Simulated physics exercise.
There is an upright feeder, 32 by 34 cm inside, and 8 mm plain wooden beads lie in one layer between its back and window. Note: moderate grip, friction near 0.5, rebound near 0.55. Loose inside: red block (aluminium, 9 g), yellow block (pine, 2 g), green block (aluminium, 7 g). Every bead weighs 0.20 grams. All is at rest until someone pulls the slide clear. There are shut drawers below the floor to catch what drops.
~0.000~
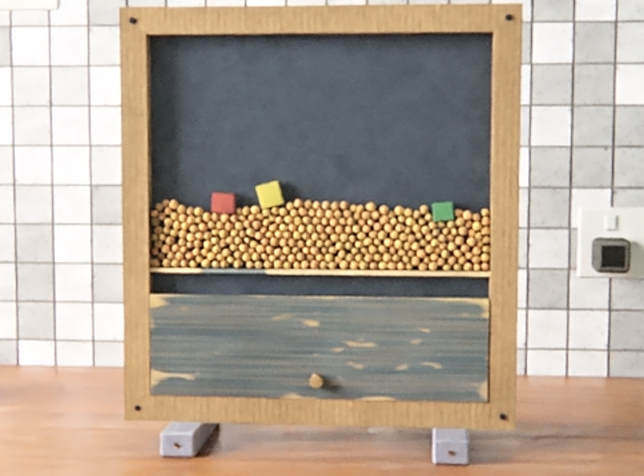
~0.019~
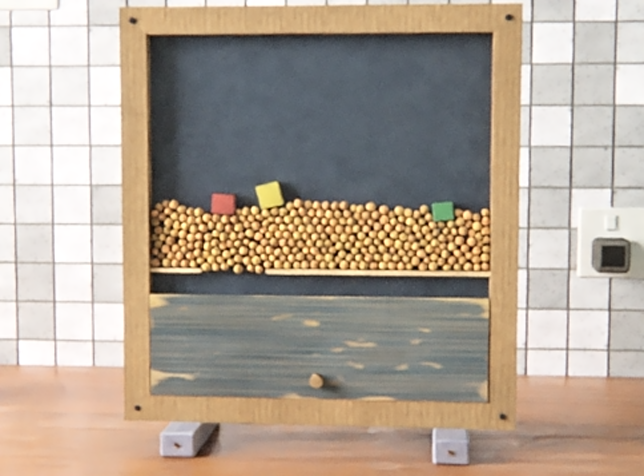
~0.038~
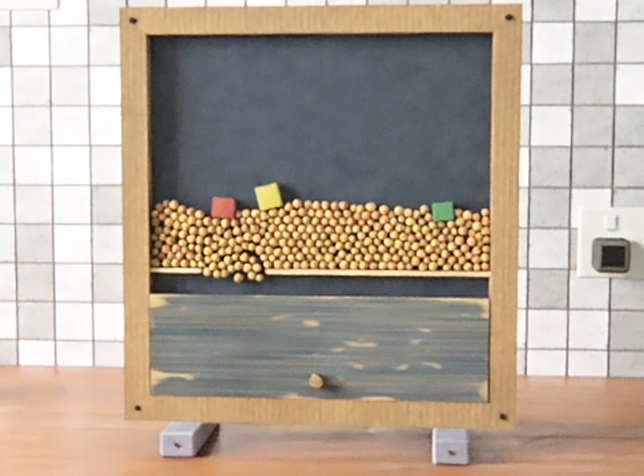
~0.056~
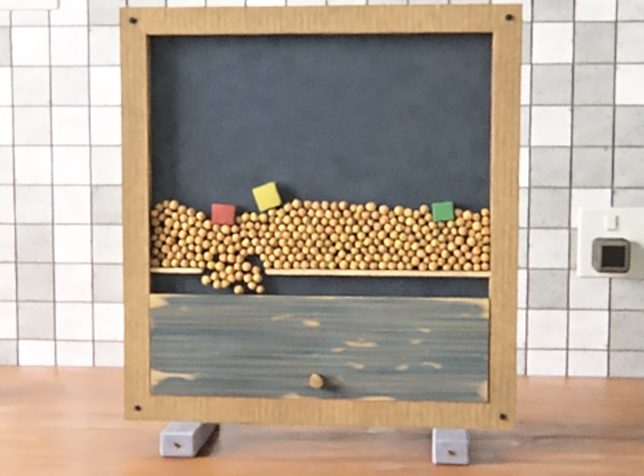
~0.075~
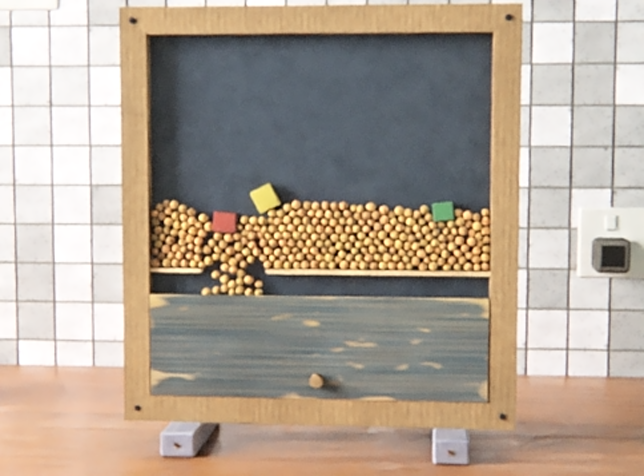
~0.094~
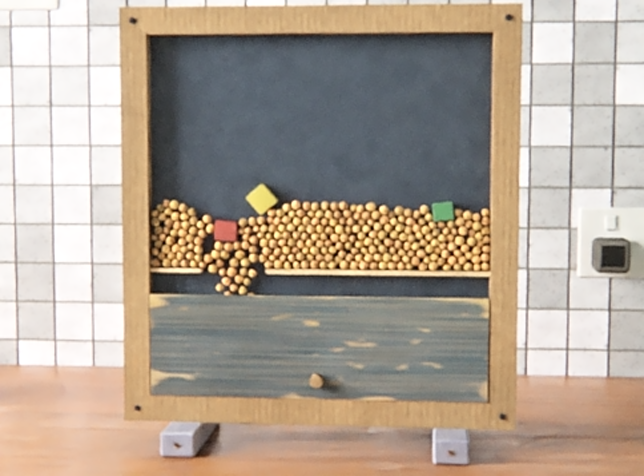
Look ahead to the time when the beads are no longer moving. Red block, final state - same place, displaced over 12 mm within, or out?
Out.
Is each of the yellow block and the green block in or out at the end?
Yellow block gone, green block still there.
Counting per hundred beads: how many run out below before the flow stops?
Roughly 45 %.
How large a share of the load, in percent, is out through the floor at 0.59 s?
Some 35 percent by that moment.
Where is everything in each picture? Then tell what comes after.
The first picture shows about 300 beads; beads' middle (316, 237); red block (224, 203); yellow block (270, 195) tilted 16°; green block (443, 212) tilted 6°; slide (197, 270) to (271, 271).
The second picture shows beads' middle (316, 237); 0 out.
The third picture shows beads' middle (316, 237); 6 out.
The fourth picture shows beads' middle (320, 244); 12 out.
The fifth picture shows beads' middle (320, 244); 19 out.
The sixth picture shows beads' middle (324, 237); 27 out; red block (227, 231) tilted 4°; yellow block (262, 199) tilted 41°; green block (443, 212) tilted 6°.
After 0.24 s, 25 % are out; red block below the floor; yellow block moved 9.0 cm tilted 73°; green block moved 0.0 cm tilted 6°.
After 0.59 s, 35 % are out; red block below the floor; yellow block below the floor; green block moved 0.0 cm tilted 6°.
After 1.29 s, 45 % are out; red block below the floor; yellow block below the floor; green block moved 0.0 cm tilted 6°.
At rest by 2.2 s, 45 % are out; red block below the floor; yellow block below the floor; green block moved 0.0 cm tilted 6°.
